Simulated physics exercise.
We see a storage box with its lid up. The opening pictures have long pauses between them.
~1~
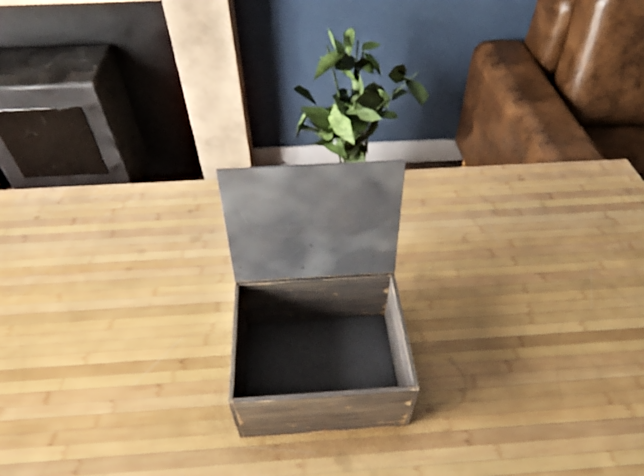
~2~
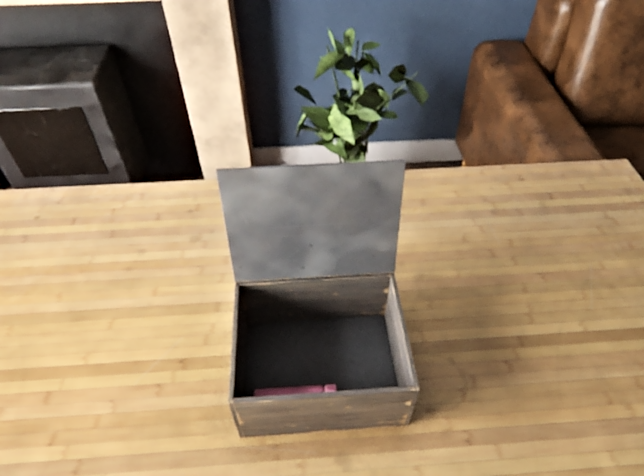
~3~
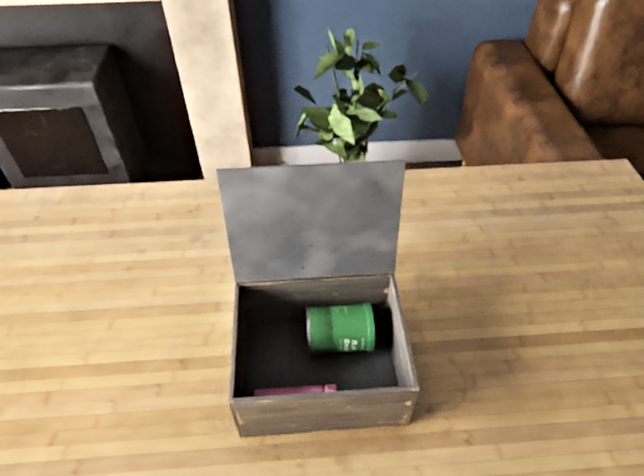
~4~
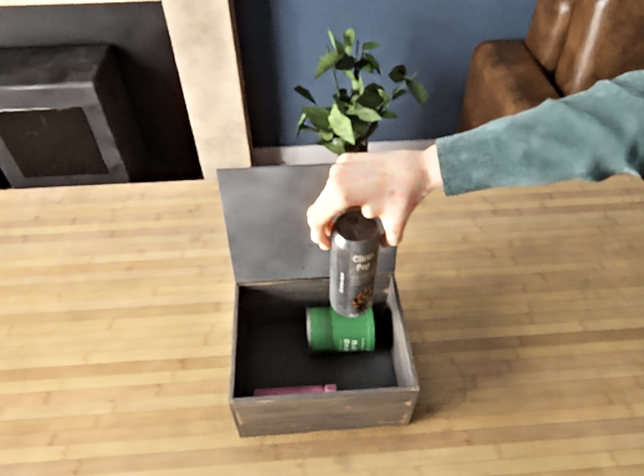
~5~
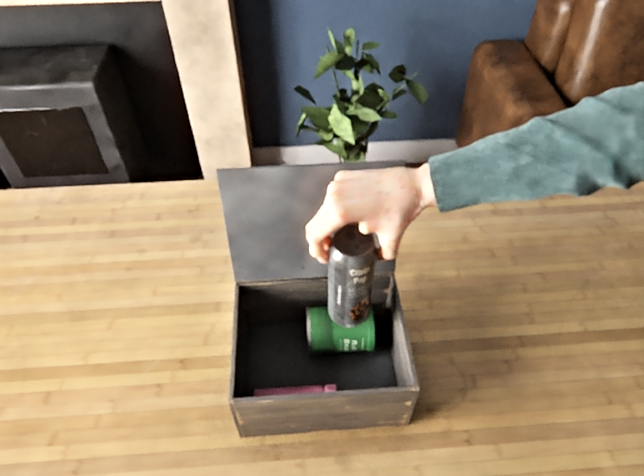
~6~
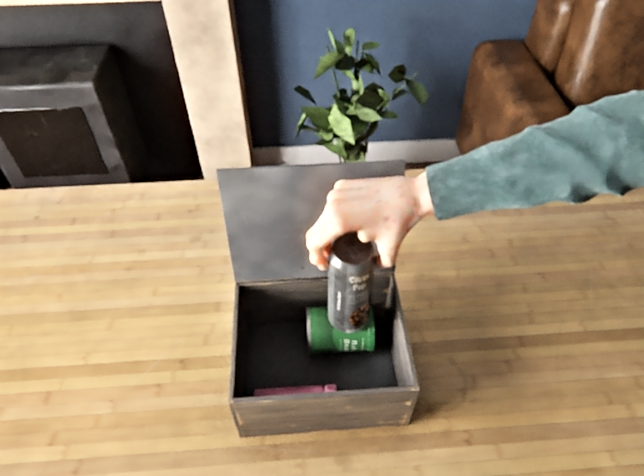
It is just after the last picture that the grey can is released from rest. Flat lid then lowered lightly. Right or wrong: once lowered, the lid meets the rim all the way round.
Wrong.
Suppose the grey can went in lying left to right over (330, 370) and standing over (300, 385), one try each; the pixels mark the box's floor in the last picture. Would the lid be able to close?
Lid: First try closed, second try open.
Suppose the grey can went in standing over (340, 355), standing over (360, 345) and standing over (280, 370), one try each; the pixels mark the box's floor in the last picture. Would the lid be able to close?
In case one it remains open, in case two it remains open and in case three it remains open.
Then, 1.20 s past the last view, lid starting down; grey can rocked 46° from its first pose near (355, 359).
Then, 1.80 s past the last view, lid 38° above the rim; grey can rocked 46° from its first pose near (355, 359).
Finally, lid 23° above the rim; down or leaning hard in the box, grey can; the other 2 still in place. Final places as the last picture's camera would see them, grey can near (355, 359).
